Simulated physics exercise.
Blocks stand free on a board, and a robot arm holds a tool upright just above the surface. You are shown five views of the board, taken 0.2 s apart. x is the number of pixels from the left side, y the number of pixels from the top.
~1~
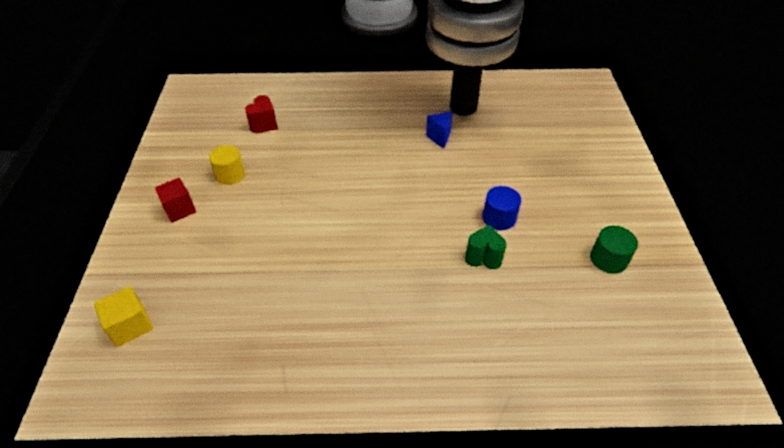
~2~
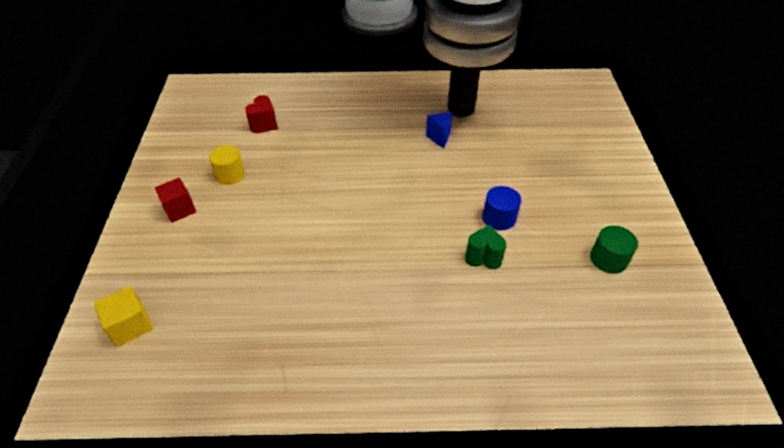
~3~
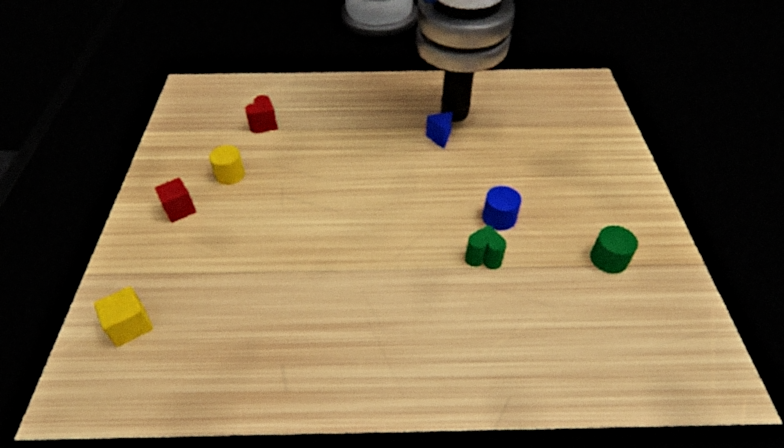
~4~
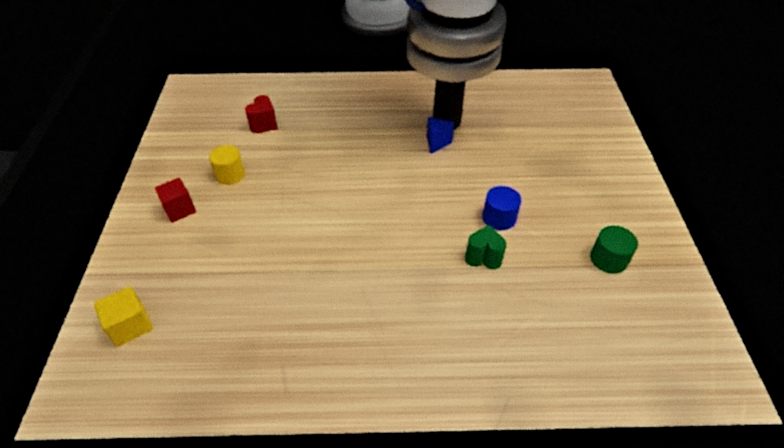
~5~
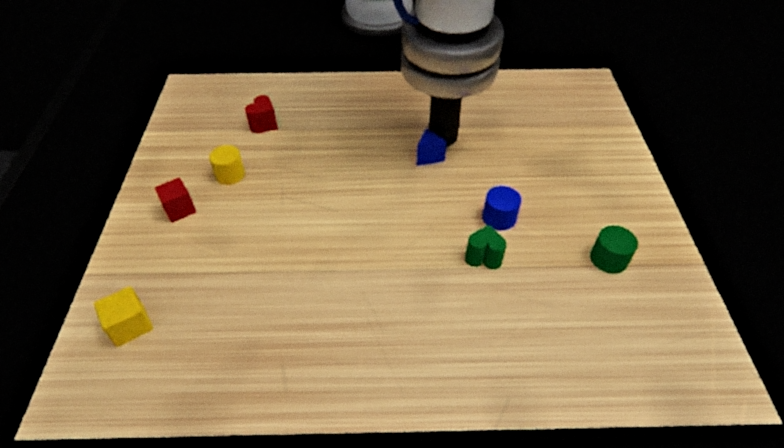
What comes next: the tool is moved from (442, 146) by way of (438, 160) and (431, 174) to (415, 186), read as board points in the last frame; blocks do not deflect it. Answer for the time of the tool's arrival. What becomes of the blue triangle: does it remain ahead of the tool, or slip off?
Ahead of the tool.
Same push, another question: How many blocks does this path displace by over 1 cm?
One moves.
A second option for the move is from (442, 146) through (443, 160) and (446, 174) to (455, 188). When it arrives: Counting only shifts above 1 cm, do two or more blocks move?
Final answer: No.
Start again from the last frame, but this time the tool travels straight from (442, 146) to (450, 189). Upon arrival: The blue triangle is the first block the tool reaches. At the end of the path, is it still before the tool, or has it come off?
Fallen away.
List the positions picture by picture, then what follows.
In the first picture, tool's lower end at (463, 108); blue triangle at (442, 118); blue circular block at (504, 198).
In the second picture, tool at (461, 110); blocks still.
In the third picture, tool at (455, 114); blocks still.
In the fourth picture, tool at (447, 123); blue triangle at (438, 124).
In the fifth picture, tool at (443, 138); blue triangle at (430, 138); blue circular block at (504, 198).
On the path given first. Halfway along, tool at (436, 160); blue triangle at (418, 158), turned 15° clockwise.
At the end, tool at (415, 178); blue triangle at (395, 176); blue circular block still.
